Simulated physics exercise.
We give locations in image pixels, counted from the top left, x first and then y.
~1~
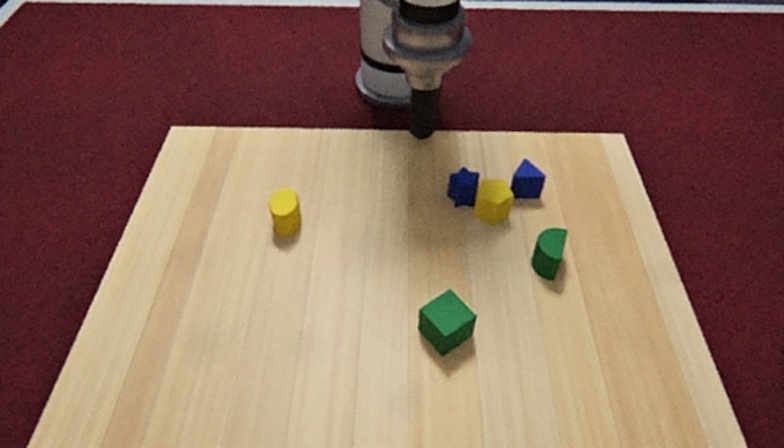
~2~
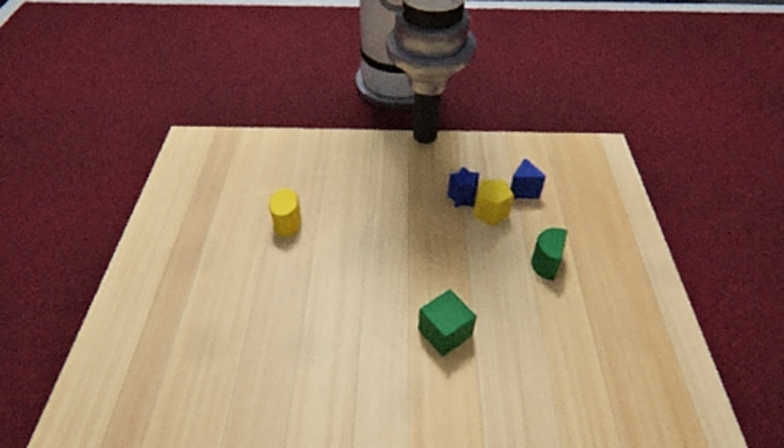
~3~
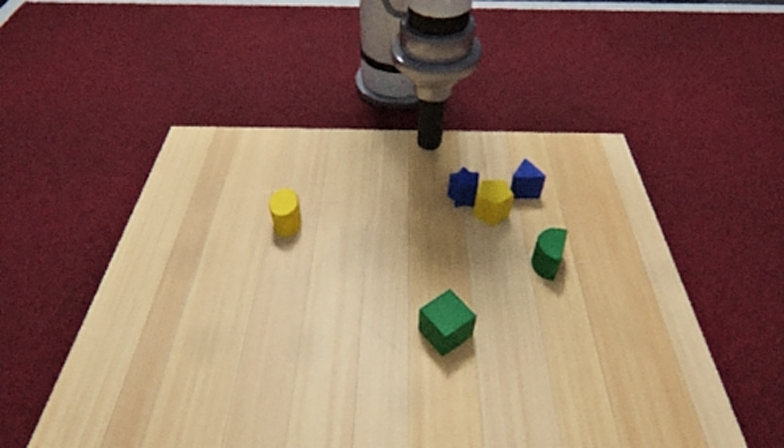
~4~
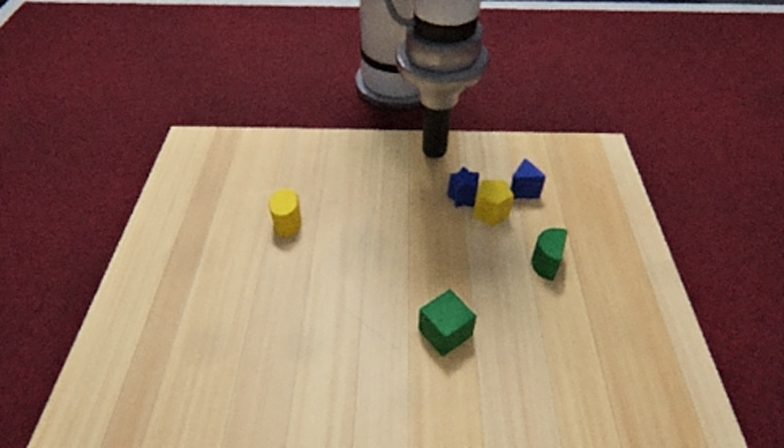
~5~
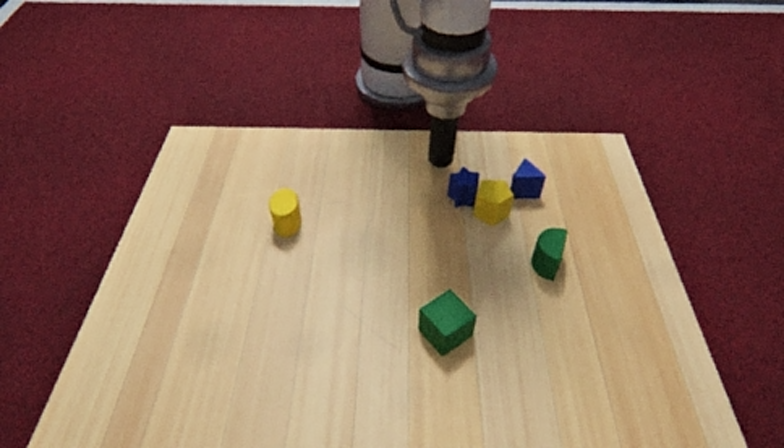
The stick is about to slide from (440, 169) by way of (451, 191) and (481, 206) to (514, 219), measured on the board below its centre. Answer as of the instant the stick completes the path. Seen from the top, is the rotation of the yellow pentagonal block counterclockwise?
I believe so.
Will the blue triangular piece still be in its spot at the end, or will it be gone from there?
Once the stick is done, the blue triangular piece remains in the old spot.
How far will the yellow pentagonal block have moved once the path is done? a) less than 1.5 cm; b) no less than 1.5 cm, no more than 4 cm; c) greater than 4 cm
The one that fits is c, greater than 4 cm.
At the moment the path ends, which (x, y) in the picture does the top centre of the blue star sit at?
When the path ends, it will be at (505, 212).
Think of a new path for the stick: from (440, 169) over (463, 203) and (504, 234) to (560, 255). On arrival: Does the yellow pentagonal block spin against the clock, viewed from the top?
Yes.
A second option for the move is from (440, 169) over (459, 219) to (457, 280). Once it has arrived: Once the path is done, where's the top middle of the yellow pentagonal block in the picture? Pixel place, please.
I'd place it at (517, 206), taking the centre of its top.
The first path, step by step. One third of the way, stick at (452, 183); blue star at (471, 182); yellow pentagonal block at (500, 193).
Two thirds of the way, stick at (483, 198); blue star at (495, 202), turned 25° clockwise; yellow pentagonal block at (528, 208), turned 60° anticlockwise.
At the end, stick at (516, 211); blue star at (505, 212), turned 75° clockwise; yellow pentagonal block at (544, 217), turned 85° anticlockwise; blue triangular piece not moved; green half-round block at (558, 246).
